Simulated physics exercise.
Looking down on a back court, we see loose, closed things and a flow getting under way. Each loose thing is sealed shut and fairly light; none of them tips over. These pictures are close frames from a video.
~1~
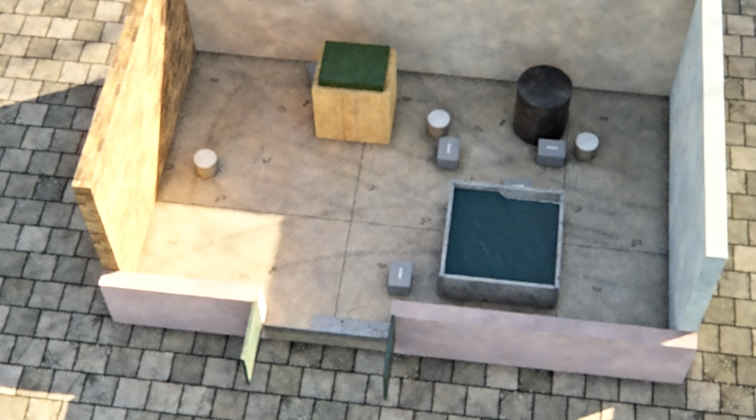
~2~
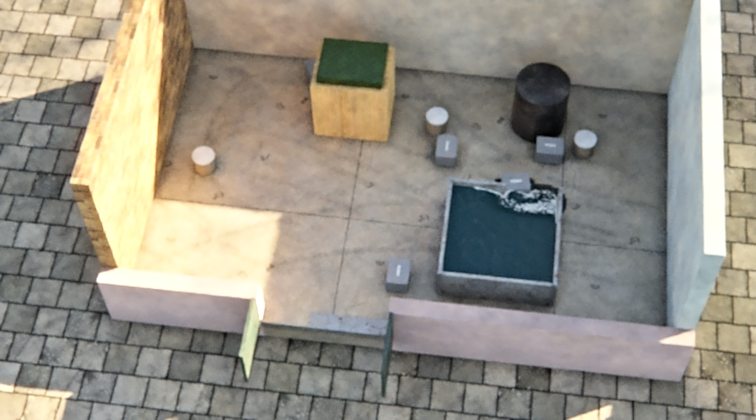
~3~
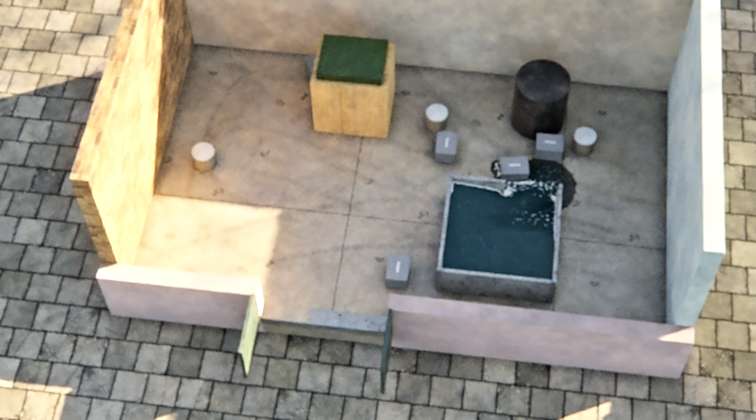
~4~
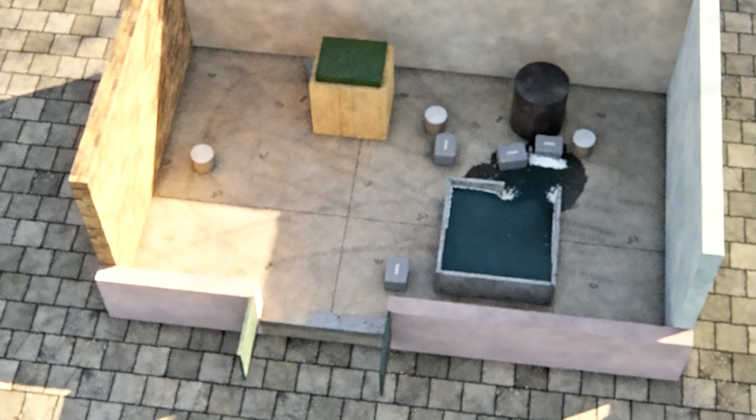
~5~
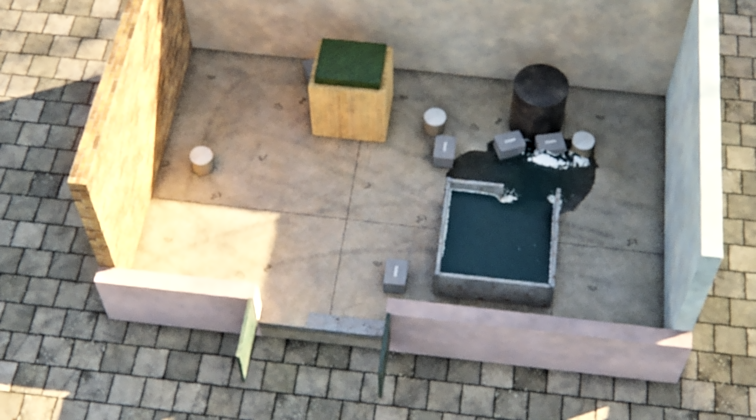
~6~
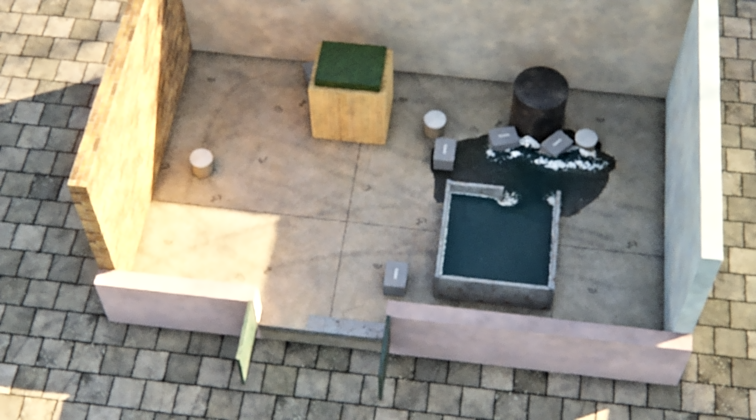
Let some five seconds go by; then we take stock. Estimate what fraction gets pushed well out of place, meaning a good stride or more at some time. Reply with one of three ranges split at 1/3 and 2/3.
1/3 to 2/3.
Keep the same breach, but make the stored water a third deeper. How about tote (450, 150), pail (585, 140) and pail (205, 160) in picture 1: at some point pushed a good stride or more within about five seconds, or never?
Respectively, never gets that far, gets that far, never gets that far.
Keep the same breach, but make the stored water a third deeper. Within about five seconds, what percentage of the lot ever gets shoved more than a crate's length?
60 per cent or so.
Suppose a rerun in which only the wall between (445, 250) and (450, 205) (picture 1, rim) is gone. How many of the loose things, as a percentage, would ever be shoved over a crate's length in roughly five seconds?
About 10 %.
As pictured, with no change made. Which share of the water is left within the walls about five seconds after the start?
About 100 percent.
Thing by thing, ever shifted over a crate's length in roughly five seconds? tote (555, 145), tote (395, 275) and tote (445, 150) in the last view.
Listed order gives past that mark, then below that mark, and lastly below that mark.
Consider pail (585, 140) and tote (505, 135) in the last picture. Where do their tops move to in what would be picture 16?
Roughly at (648, 88) and (453, 75).
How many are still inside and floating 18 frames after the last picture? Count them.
The total is 3.
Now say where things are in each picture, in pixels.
A tote at (518, 187), on the bottom; a tote at (552, 148) rests on the ground; 0 of 8 have shifted, in the first picture.
A tote at (516, 181) rests on the ground, close to its start; a tote at (550, 146) rests on the ground; 1 of 8 have shifted, in the second picture.
A tote at (515, 165) rests on the ground, close to its start; a tote at (550, 142), on the bottom; 1 of 8 have shifted, in the third picture.
A tote at (512, 153), on the bottom, a stride from its start; a tote at (549, 144) rests on the ground; 1 of 8 have shifted, in the fourth picture.
A tote at (510, 141), on the bottom, a stride from its start; a tote at (550, 142) rests on the ground, close to its start; 2 of 8 have shifted, in the fifth picture.
A tote at (504, 136) rests on the ground, a stride from its start; a tote at (557, 143), on the bottom, close to its start; 3 of 8 have shifted, in the sixth picture.
A moment on, 3 of 8 are well off their spots; 0 afloat.
Next, 3 of 8 are well off their spots; 2 afloat.
Later, 4 of 8 are well off their spots; 3 afloat.
In the end, 4 of 8 are well off their spots, and 4 have been at some point; 2 afloat.
